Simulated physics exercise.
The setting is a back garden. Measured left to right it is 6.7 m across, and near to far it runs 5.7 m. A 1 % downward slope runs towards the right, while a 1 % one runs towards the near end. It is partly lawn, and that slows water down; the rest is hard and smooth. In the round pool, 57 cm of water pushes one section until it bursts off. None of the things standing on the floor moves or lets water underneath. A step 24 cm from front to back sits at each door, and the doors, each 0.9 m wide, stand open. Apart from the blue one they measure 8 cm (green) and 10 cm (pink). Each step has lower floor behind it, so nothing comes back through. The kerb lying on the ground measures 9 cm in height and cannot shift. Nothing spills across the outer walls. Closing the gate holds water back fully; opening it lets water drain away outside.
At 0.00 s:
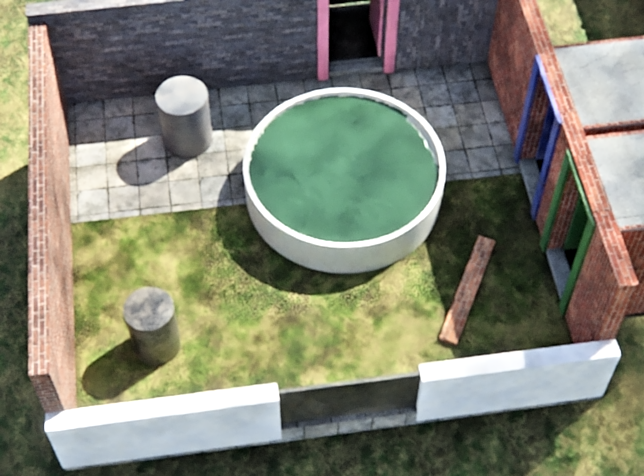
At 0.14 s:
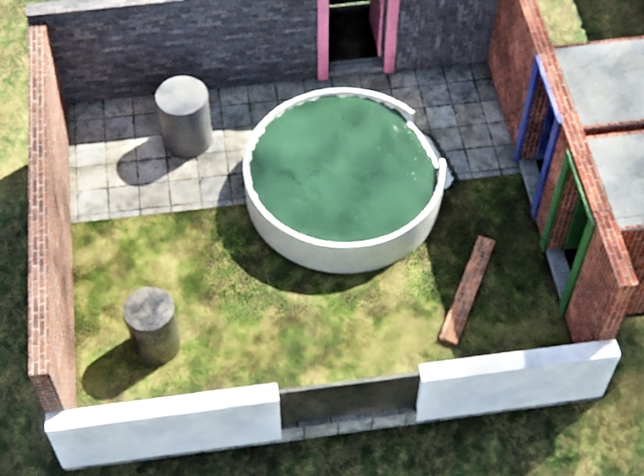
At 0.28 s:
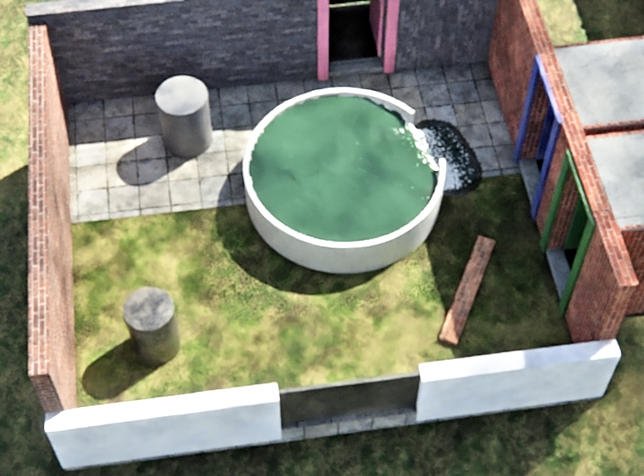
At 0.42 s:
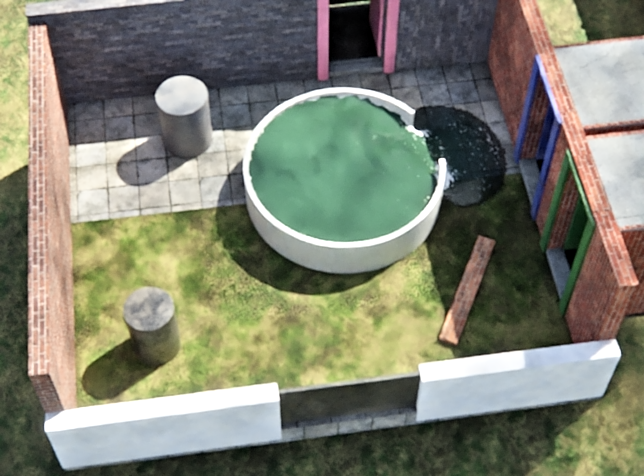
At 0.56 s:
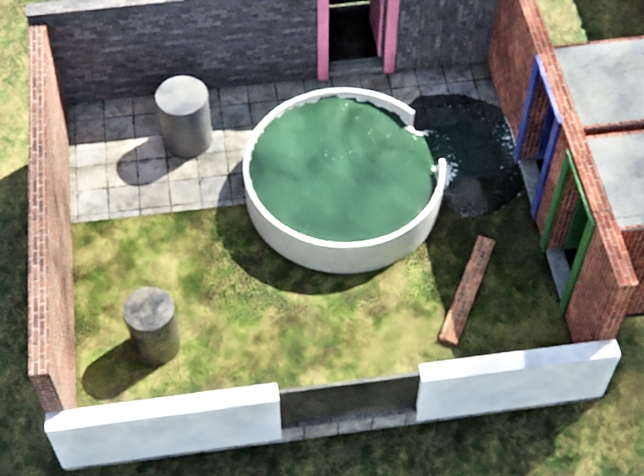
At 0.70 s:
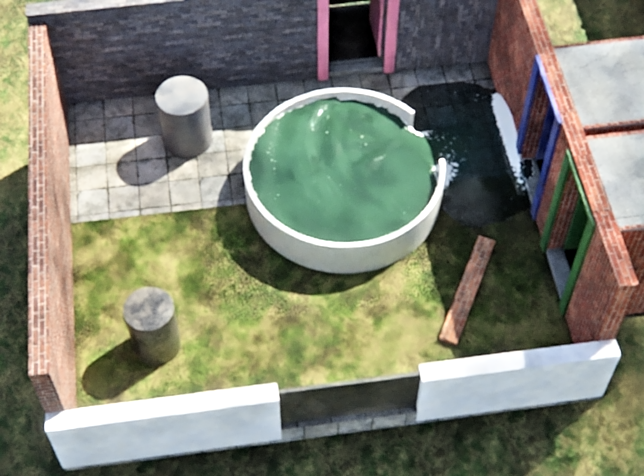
Green water sits still in a round white pool in a walled garden until a gap opens in the pool's right side. It pours through onto the paving, foaming at the opening, and spreads rightward in a widening dark sheet that reaches the brick wall beside the blue door.
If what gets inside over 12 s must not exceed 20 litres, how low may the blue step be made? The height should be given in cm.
Around 27 cm.
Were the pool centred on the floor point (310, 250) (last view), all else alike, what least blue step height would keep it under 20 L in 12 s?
Near 24 cm.
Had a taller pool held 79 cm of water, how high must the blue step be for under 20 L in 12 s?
39 cm.
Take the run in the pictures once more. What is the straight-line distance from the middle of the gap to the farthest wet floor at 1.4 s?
Reach: Approx. 2.2 m.
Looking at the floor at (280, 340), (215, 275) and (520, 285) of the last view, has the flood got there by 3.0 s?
Untouched; untouched; soaked.
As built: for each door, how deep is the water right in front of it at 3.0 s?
Green door: 7 cm; pink door: 9 cm; blue door: 22 cm.
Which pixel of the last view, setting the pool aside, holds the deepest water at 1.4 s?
Around pixel (487, 66).
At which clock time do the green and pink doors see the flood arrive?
It gets to green at 1.8 s, and to pink at 2.0 s.
After 1.4 s water covers 15 % of the floor, deepest (48 cm) near (487, 66); 25 cm at the blue door, 22 litres in over its 11 cm step.
After 3.0 s water covers 35 % of the floor, deepest (35 cm) near (490, 74); 22 cm at the blue door, 138 litres in over its 11 cm step.
After 12.0 s water covers 100 % of the floor, deepest (14 cm) near (568, 376); 11 cm at the blue door, 296 litres in over its 11 cm step.
At the blue door as built, the water arrived by 0.7 s and peaked near 26 cm at 1.8 s.
Run again over the same 12 s with other heights there, 40 litres in over 23.5 cm, 4 litres over 32 cm. The limit of 20 litres is kept from about 27 cm up.
